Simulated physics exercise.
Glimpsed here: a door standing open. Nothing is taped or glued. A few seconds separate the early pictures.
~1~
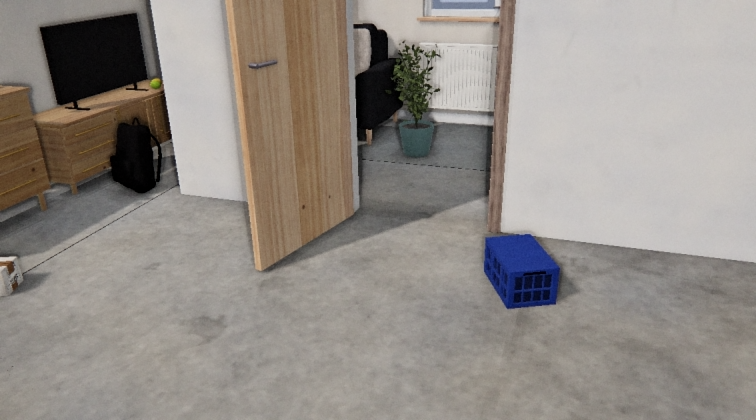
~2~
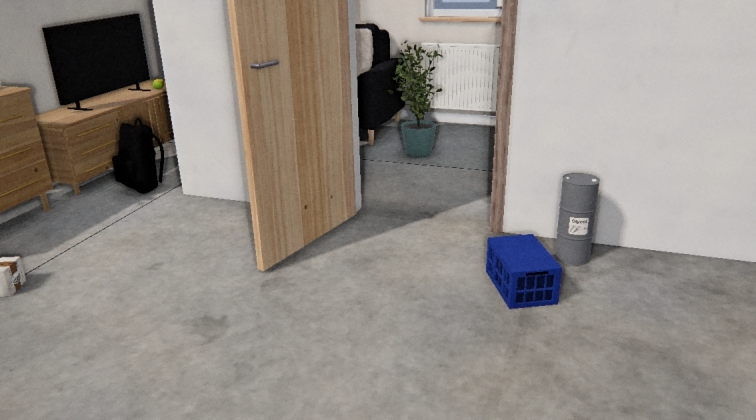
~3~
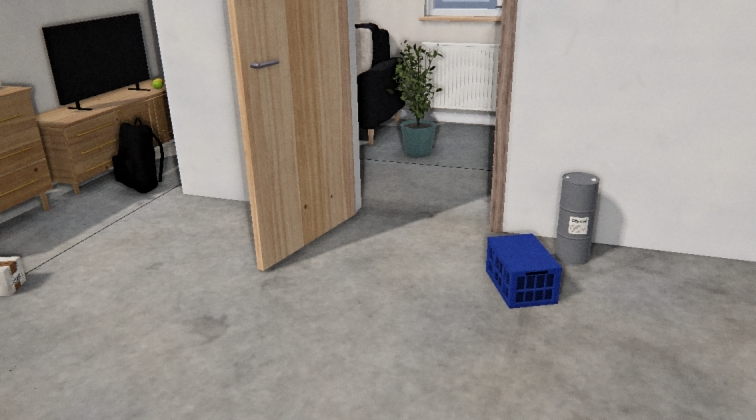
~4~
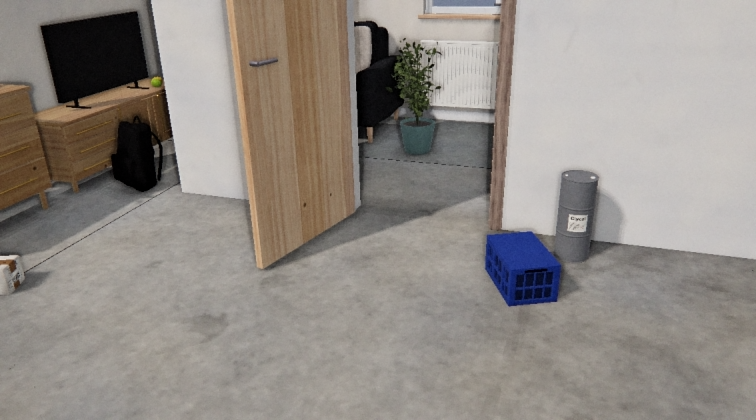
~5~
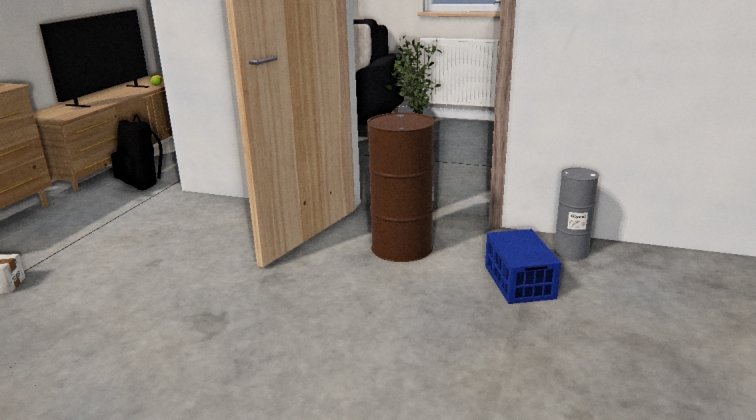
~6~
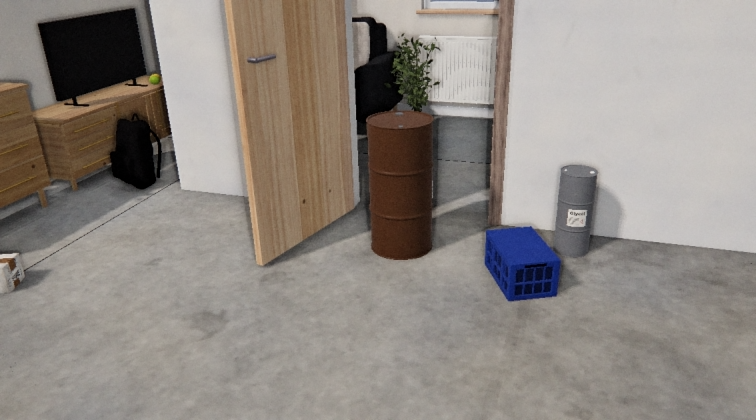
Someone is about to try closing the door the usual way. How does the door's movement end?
The door is likely to get obstructed.
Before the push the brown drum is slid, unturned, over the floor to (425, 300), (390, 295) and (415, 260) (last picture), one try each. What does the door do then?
So on try one it completes its arc, on try two it completes its arc, and on try three it is halted early.
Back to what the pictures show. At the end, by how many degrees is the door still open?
Angle: About 60°.
Then, 0.70 s later than the last frame, door at 90°.
Then, 1.10 s later than the last frame, door at 71°.
When it is over, door at 58°; all 3 as before. End places, in pixels of the last picture, brown drum near (405, 185).
